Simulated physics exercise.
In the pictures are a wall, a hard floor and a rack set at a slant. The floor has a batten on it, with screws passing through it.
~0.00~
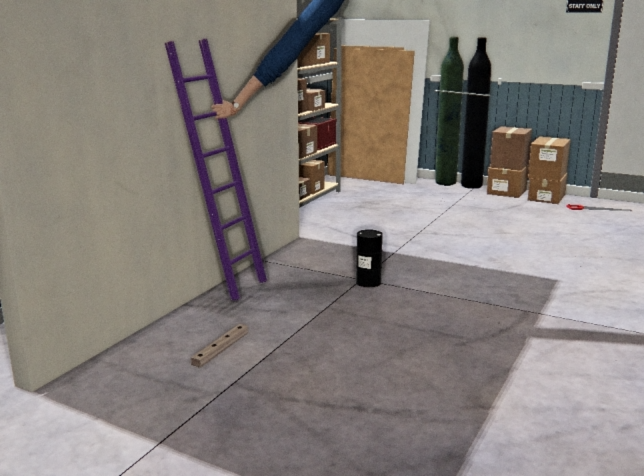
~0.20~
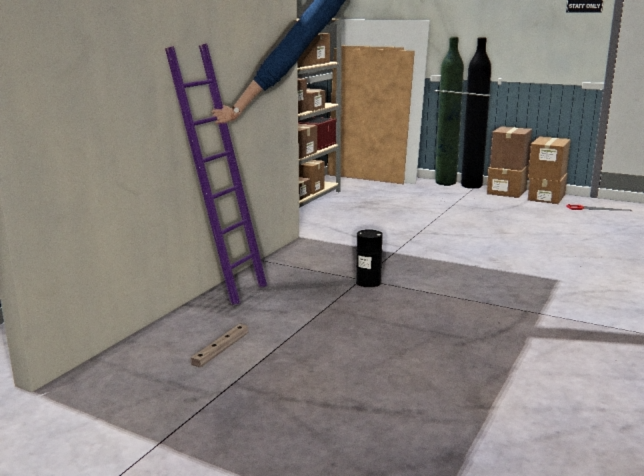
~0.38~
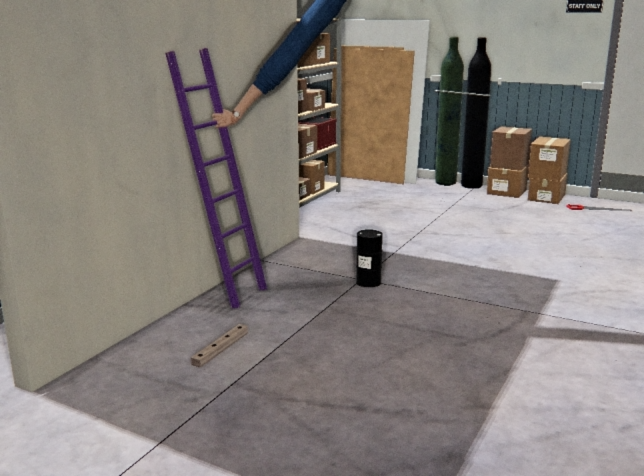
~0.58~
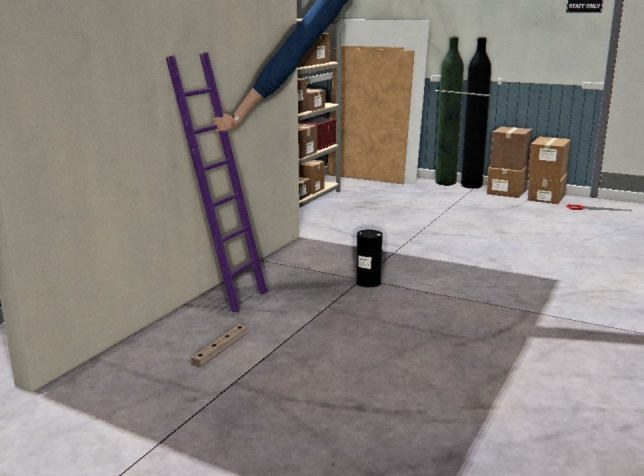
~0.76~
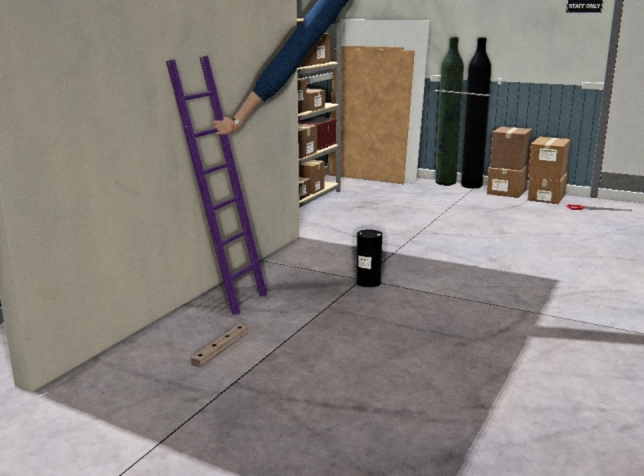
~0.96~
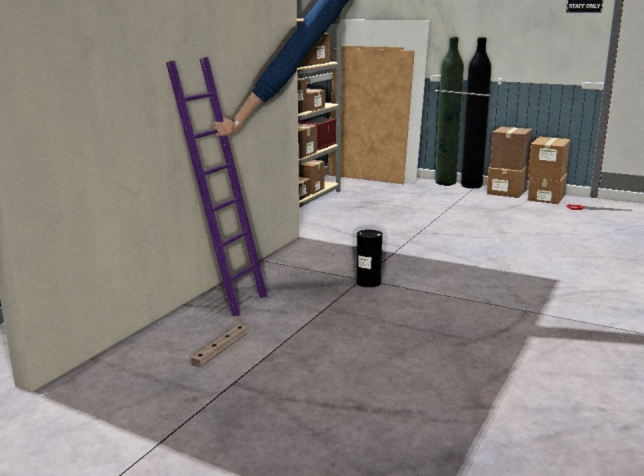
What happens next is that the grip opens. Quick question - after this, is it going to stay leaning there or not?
Most likely it is going to keep standing.
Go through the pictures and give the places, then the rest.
In the first picture, still on the way; purple rack (219, 170); batten (221, 345).
In the second picture, still on the way; purple rack (219, 175); black canister (369, 258).
In the third picture, still on the way; purple rack (220, 179); batten (221, 345).
In the fourth picture, still on the way; purple rack (220, 183); black canister (369, 258).
In the fifth picture, still on the way; purple rack (220, 186); batten (221, 345).
In the sixth picture, in place, still held; purple rack (220, 187); black canister (369, 258).
After 2.16 s, purple rack at rest near (220, 187).
In the end (4.0 s), the purple rack remains leaning, near (220, 187); the other things unmoved.
